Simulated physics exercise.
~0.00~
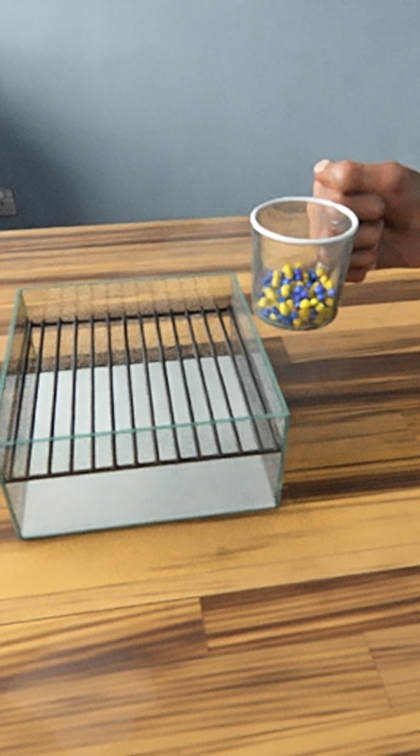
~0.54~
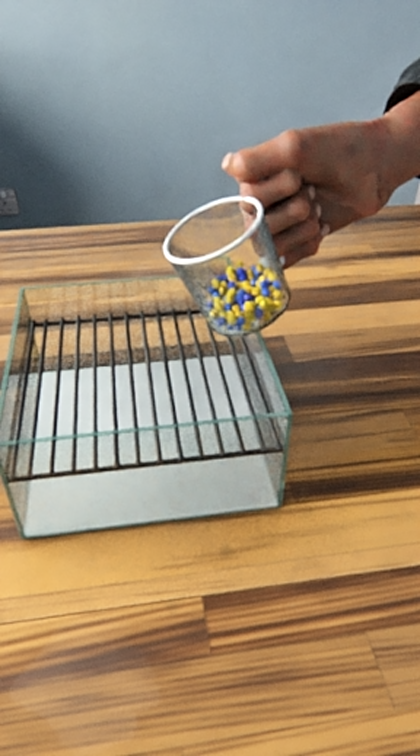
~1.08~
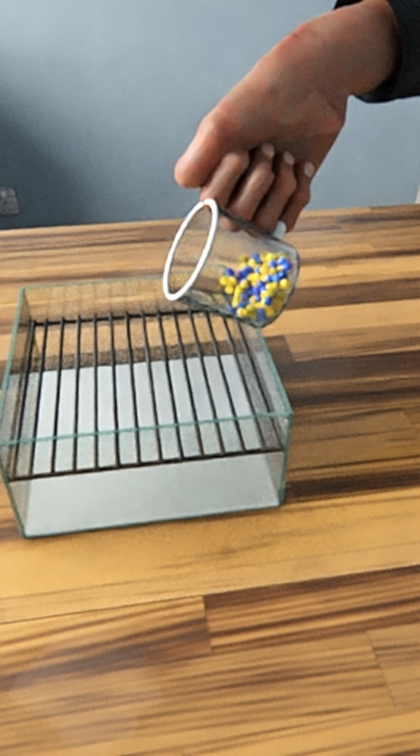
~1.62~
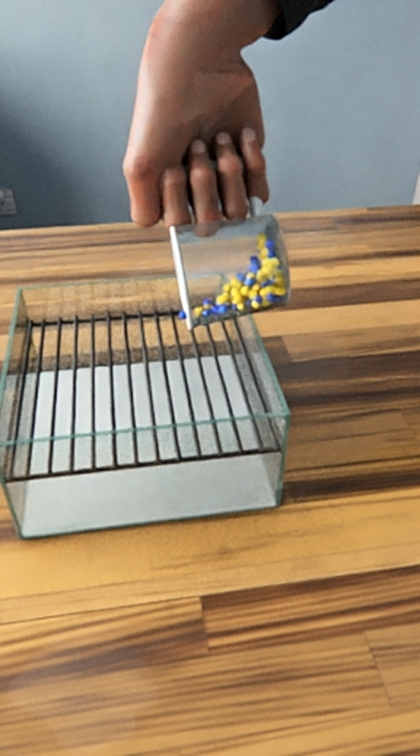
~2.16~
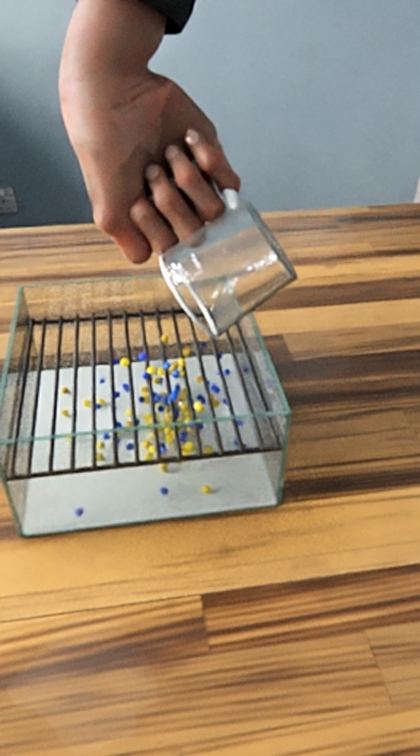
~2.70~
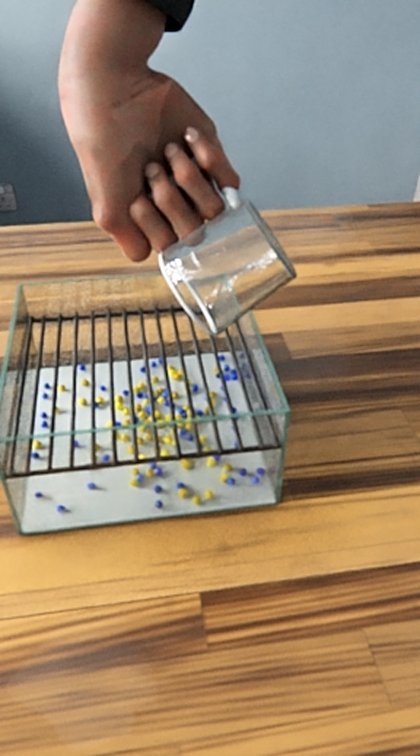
We see a hand move a clear cup of yellow and blue pieces left over a glass box with dark wires across it, then tip it until the pieces pour out, and all of them drop between the wires and end up scattered below, leaving the cup empty.
